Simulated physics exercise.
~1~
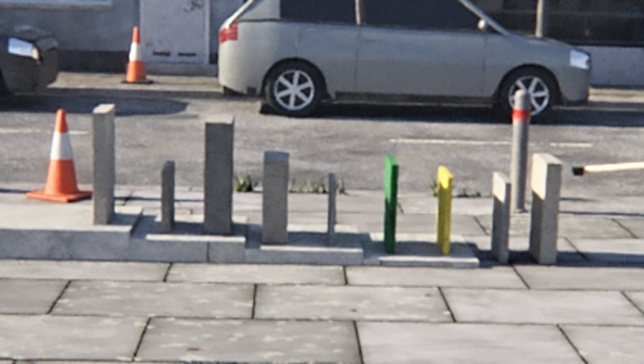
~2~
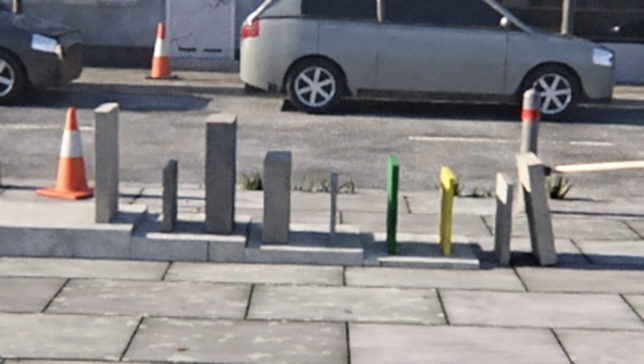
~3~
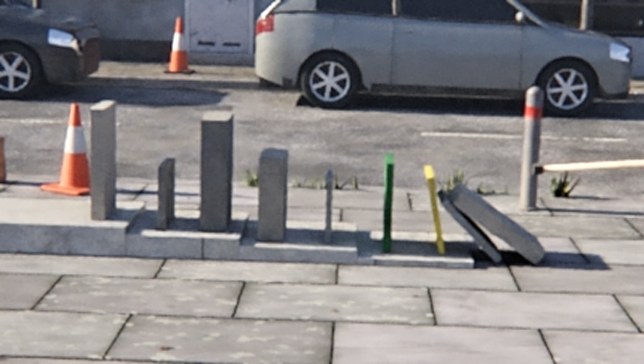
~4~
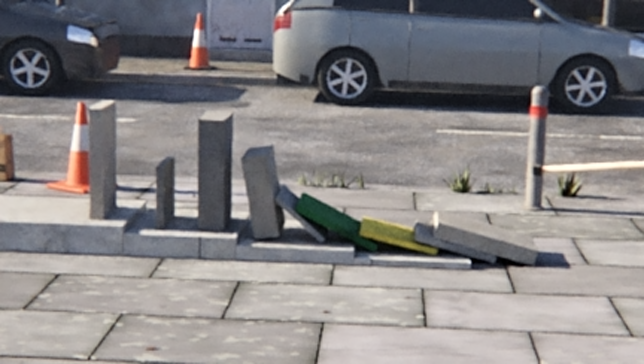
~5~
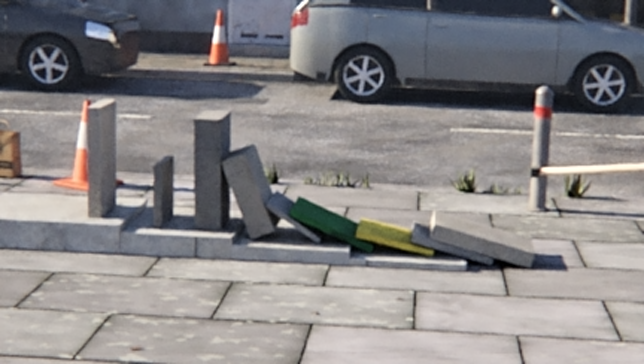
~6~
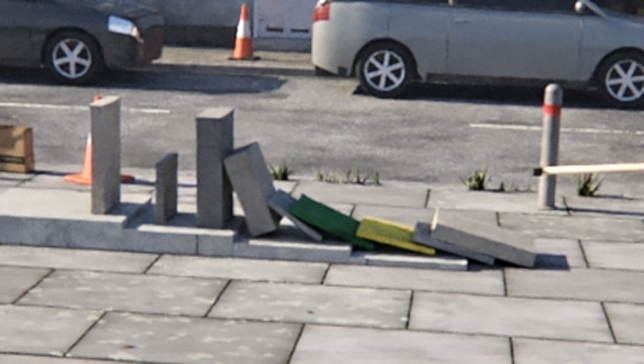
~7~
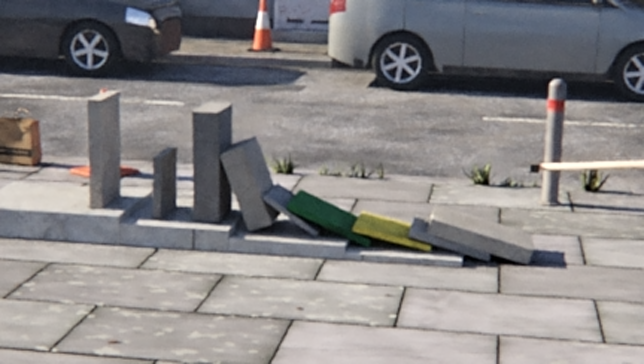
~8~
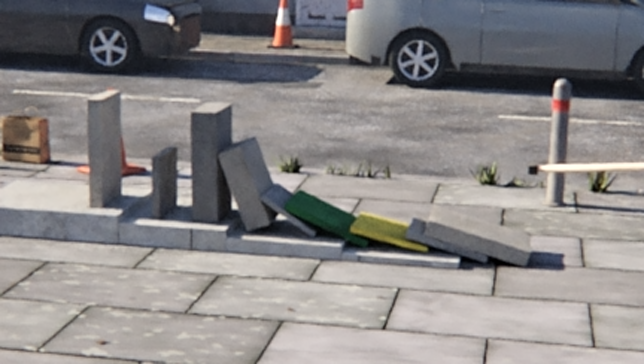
Pole tipping the right-hand slab in a row on low steps, toppling others leftward, green and yellow included, leaving three standing.
